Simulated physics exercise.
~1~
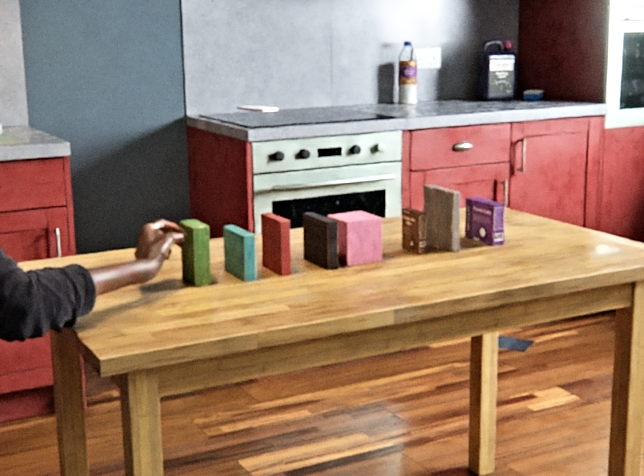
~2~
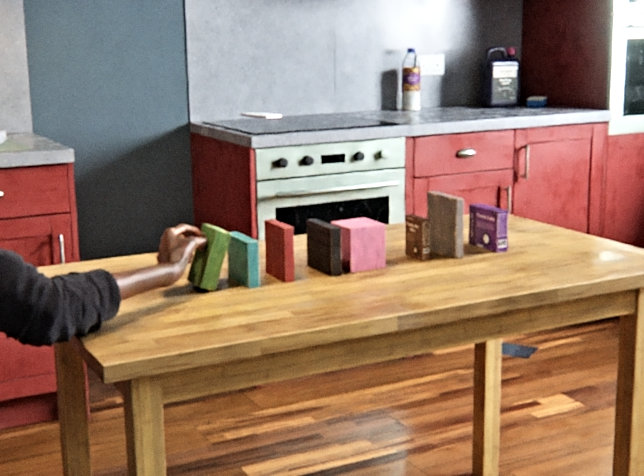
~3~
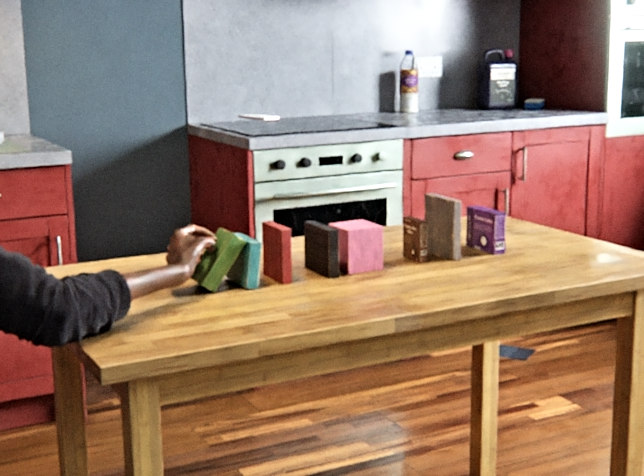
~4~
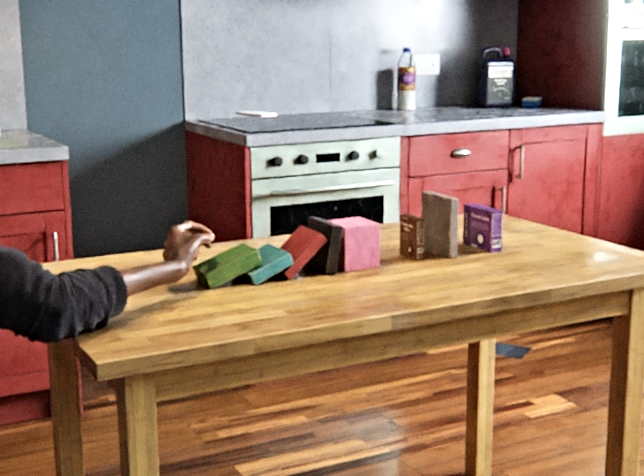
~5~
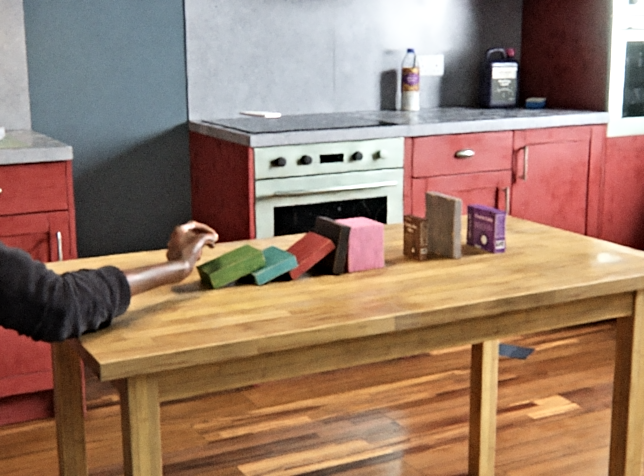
A hand tips the green board, toppling turquoise and red blocks until the black block leans against the pink one.
